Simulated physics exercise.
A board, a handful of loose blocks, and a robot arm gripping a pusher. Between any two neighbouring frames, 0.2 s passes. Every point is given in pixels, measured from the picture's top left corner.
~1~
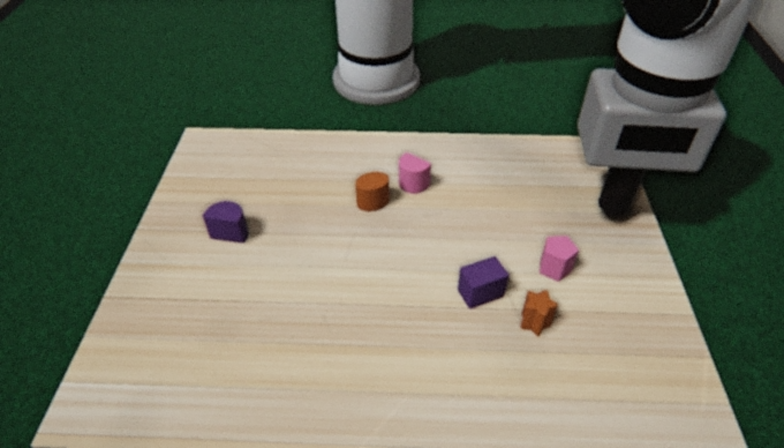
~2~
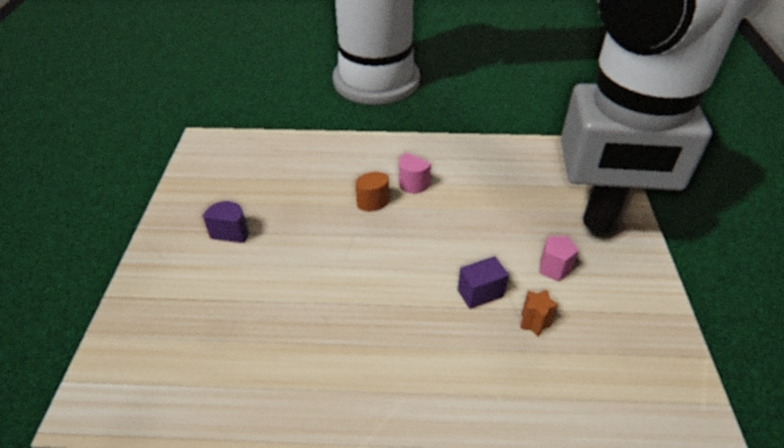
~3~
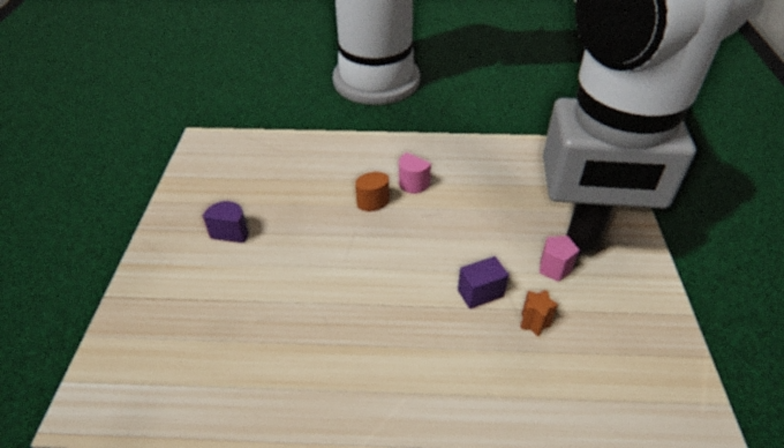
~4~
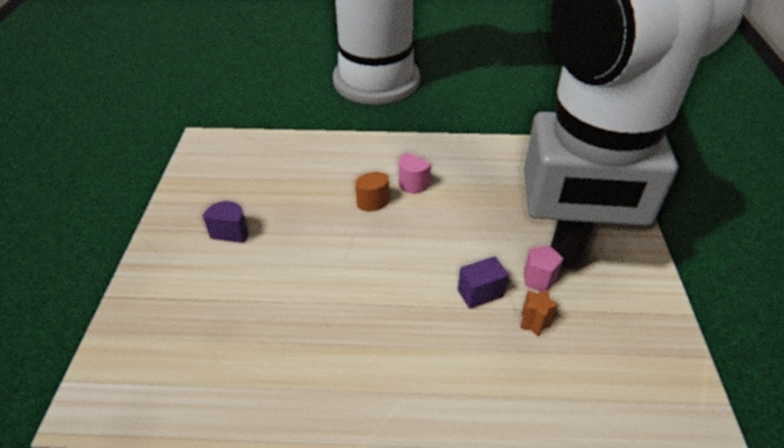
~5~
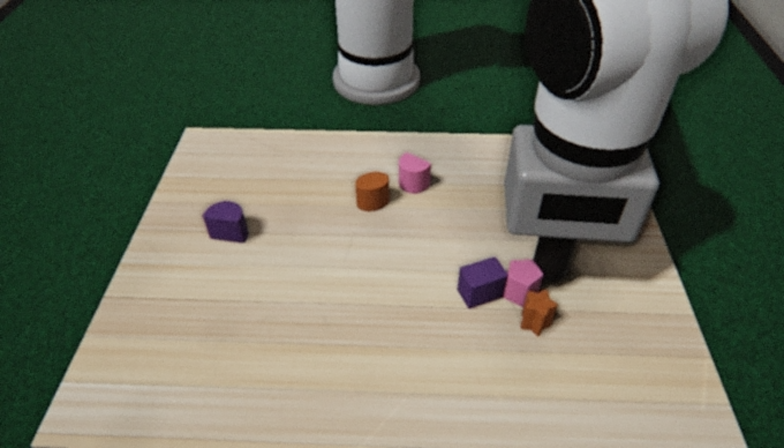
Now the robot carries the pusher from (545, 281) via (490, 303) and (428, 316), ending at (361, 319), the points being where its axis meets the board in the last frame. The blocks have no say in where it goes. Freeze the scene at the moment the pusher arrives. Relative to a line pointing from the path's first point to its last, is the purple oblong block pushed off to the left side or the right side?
Measured against the direction from start to end, the purple oblong block shifts toward the right-hand side.
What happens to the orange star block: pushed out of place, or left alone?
Once the pusher is done, the orange star block remains in the old spot.
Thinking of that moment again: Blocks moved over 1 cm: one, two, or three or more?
My prediction: Two blocks.
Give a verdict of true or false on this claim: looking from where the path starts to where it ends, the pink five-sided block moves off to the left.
It is true.
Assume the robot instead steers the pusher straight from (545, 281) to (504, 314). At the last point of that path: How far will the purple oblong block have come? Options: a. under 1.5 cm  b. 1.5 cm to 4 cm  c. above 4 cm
(b)
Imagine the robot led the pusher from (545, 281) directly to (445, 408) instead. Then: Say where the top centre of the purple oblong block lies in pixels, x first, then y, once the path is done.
Its top centre is at about (461, 277).
The first path, step by step. One third of the way, pusher (492, 291); purple oblong block (452, 279), turned 65° clockwise; pink five-sided block (479, 304), turned 45° anticlockwise.
Two thirds of the way, pusher (428, 304); purple oblong block (400, 279); pink five-sided block (461, 320), turned 75° anticlockwise.
At the end, pusher (360, 307); purple oblong block (376, 270), turned 195° clockwise; pink five-sided block (461, 320), turned 75° anticlockwise; orange star block in place.
